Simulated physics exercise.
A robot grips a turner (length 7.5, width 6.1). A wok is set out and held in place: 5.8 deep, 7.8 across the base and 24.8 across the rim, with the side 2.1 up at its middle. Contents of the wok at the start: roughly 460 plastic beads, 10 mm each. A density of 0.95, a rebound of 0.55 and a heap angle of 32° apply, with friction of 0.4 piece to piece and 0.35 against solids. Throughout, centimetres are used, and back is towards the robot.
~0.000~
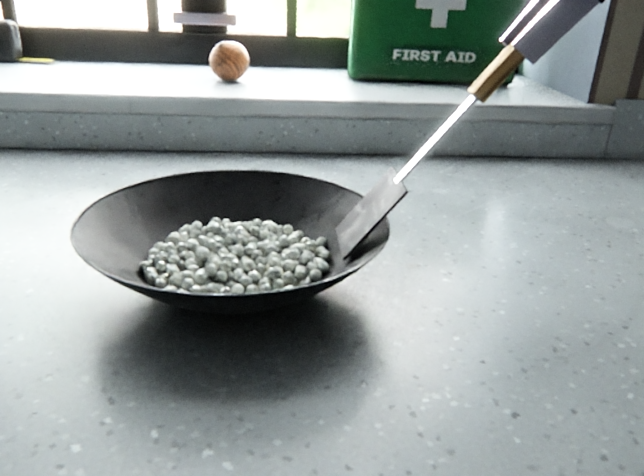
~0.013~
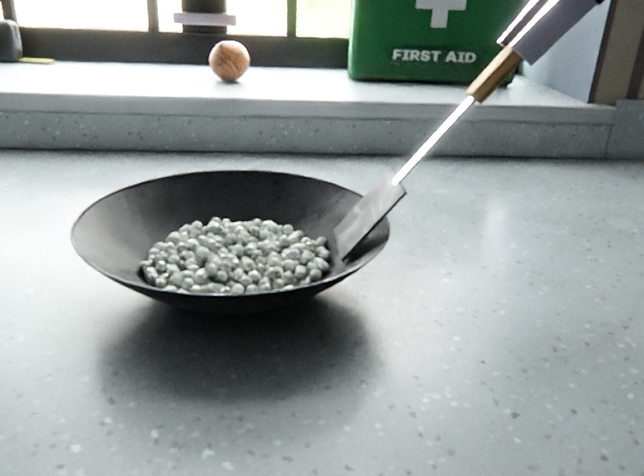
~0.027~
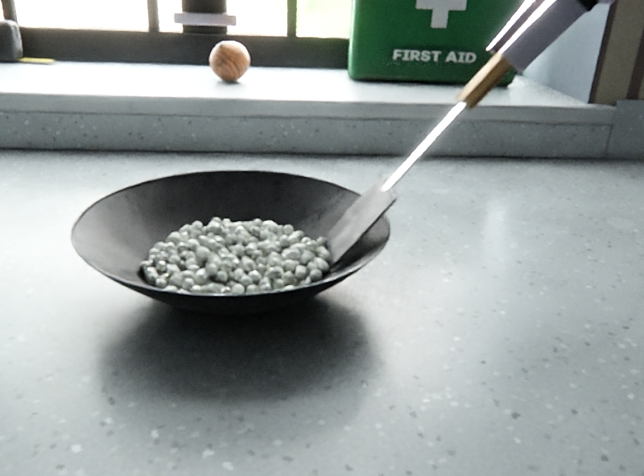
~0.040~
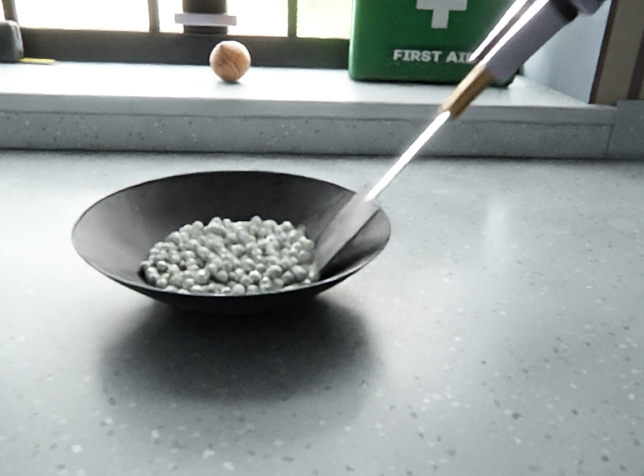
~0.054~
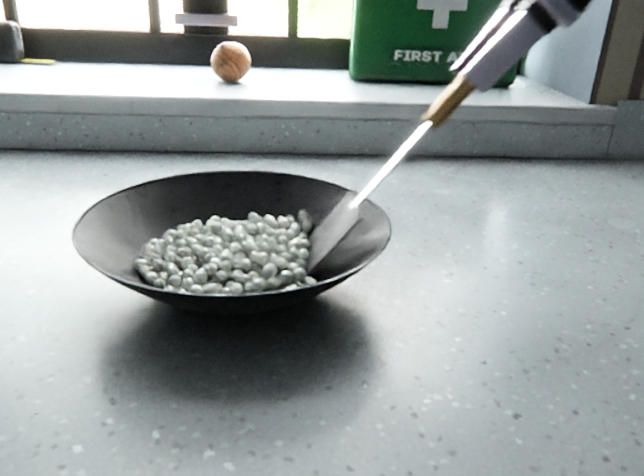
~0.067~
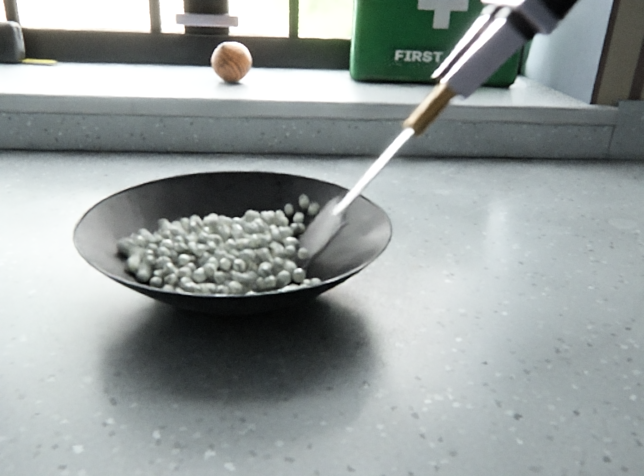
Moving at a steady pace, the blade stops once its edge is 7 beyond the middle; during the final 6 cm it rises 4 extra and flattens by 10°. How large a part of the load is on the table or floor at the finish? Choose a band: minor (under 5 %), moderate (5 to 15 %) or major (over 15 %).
Major.
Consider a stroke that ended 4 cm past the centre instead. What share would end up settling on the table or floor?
Then around 10 per cent.
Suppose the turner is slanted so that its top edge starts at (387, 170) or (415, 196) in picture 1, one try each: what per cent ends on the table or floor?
Close to 25 and 25 percent respectively.
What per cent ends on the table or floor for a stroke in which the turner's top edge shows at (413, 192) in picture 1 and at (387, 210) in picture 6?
Around 5 per cent finishes there.
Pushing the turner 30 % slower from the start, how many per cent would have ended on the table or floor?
Some 10 in a hundred.
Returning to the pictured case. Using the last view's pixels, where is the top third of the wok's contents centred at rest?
Pixel position: Approx. (156, 250).
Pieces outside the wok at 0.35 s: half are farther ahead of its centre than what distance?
It sits close to 22 cm ahead of the middle.
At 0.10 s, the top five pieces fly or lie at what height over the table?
6 cm.
By 0.10 s, sloping 52°, highest piece 7 above the table; 462 in the wok.
By 0.13 s, sloping 48°, highest piece 8 above the table; 456 in the wok, 6 on the blade or in flight.
By 0.35 s, sloping 42°, highest piece 14 above the table; 352 in the wok, 55 on the table or floor, 55 on the blade or in flight.
By 1.40 s, sloping 42°, highest piece 5 above the table; 352 in the wok, 110 on the table or floor.
Final count, 352 in the wok, 110 on the table or floor. That is 24 % on the table or floor.
